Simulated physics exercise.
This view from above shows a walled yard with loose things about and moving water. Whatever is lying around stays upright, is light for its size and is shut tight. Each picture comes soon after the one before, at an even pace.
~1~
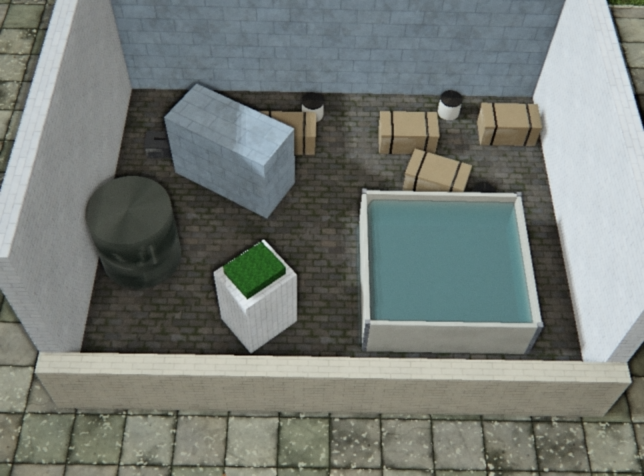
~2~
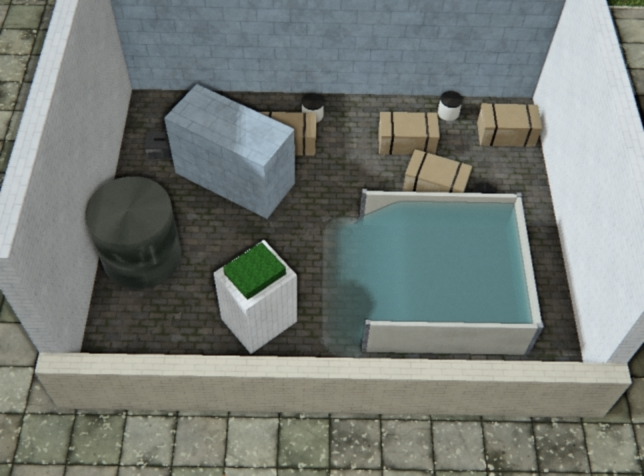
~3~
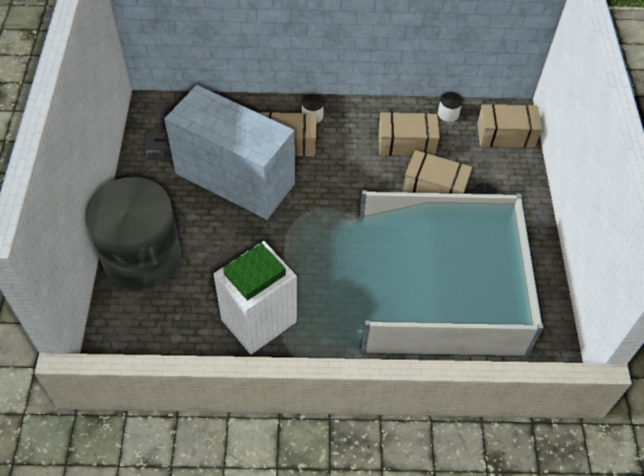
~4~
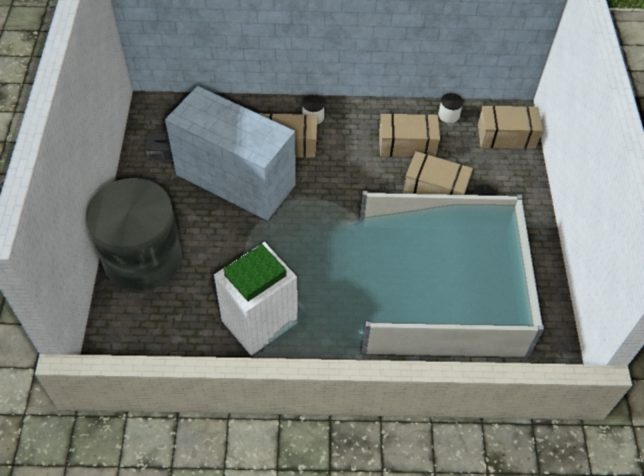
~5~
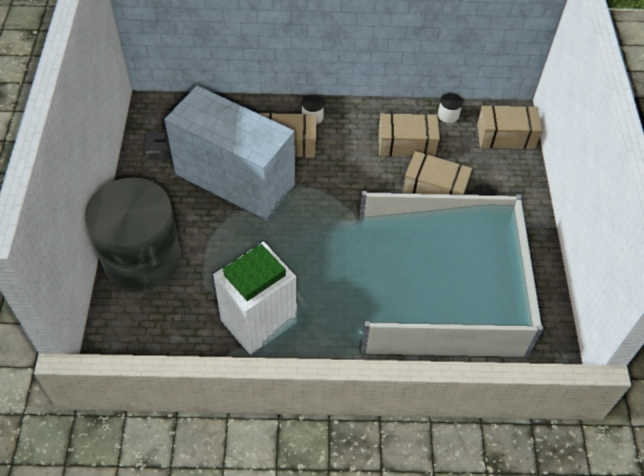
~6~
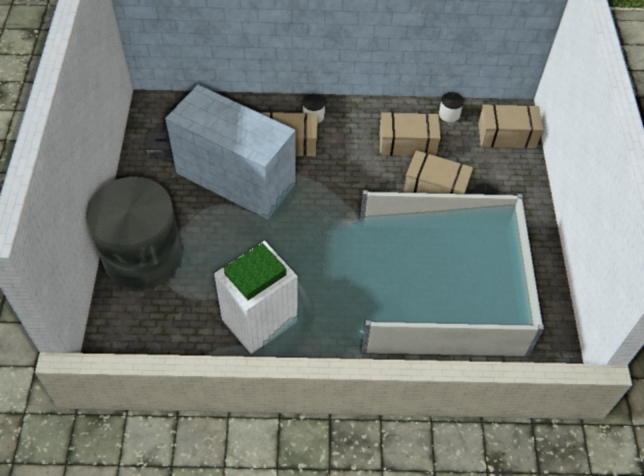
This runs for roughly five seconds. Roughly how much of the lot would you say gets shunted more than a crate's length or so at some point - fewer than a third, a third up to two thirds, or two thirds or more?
A third to two thirds.
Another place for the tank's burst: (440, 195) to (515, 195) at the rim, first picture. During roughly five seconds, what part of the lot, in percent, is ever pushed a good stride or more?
My figure is about 100 %.
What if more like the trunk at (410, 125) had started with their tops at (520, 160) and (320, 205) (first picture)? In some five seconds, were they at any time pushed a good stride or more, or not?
Well, one then the other: Not carried that far, carried that far.
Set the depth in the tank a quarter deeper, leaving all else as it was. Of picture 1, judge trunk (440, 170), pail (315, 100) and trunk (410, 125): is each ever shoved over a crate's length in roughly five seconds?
Taking them as listed, the first came up short, the second did it and the third did it.
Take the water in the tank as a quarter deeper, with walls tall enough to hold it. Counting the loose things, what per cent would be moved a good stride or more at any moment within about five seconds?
I'd say somewhere about 60 percent.
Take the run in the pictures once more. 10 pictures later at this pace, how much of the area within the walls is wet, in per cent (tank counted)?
I'd put it near 55 percent.
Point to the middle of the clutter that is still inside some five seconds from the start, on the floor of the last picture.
Mean position: About (436, 146).
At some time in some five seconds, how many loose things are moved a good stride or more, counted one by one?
4.
A moment on, 0 of 8 are well off their spots; 0 afloat.
Next, 1 of 8 are well off their spots; 0 afloat.
Later, 1 of 8 are well off their spots; 3 afloat.
In the end, 4 of 8 are well off their spots, and 4 have been at some point; 5 afloat.
